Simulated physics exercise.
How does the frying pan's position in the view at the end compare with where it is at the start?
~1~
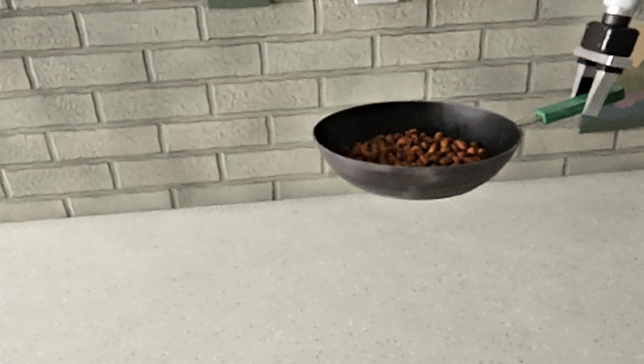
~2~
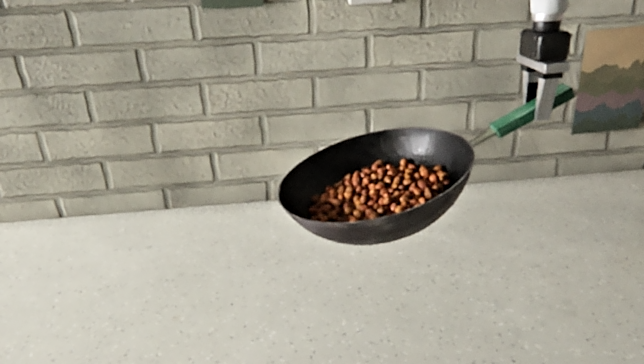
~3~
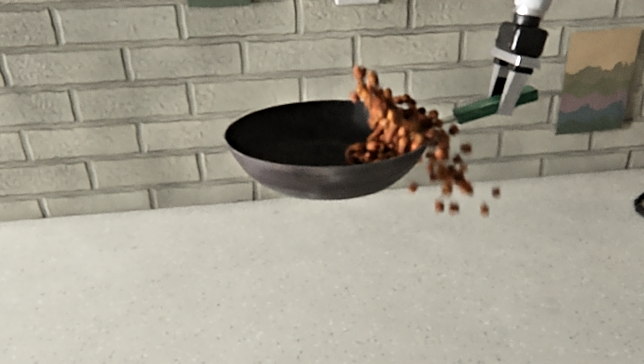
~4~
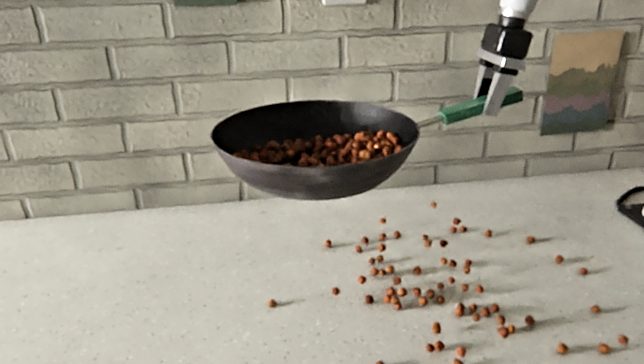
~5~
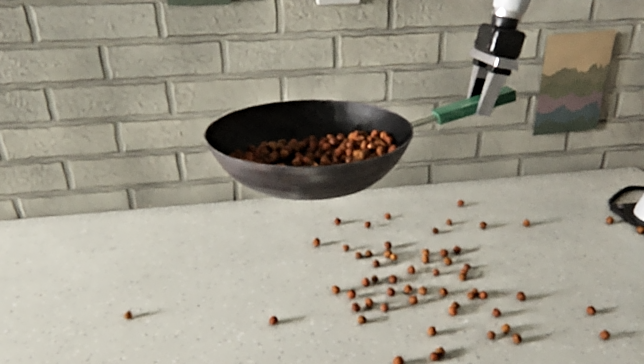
It ends up clearly further to the left in the view than where it starts, while staying at about the same height above the counter.
At first, a robot gripper holds a dark frying pan of small brown nuts by its green handle, above a pale countertop in front of a brick wall. The pan moves left and dips, leaning so that the heap inside shows more clearly. It then swings further left and comes back up, and a stream of nuts leaps over the rim on the handle side. The spilled nuts drop and scatter across the counter. Finally the pan hangs level and nearly still, with most of the nuts still inside and dozens strewn below.
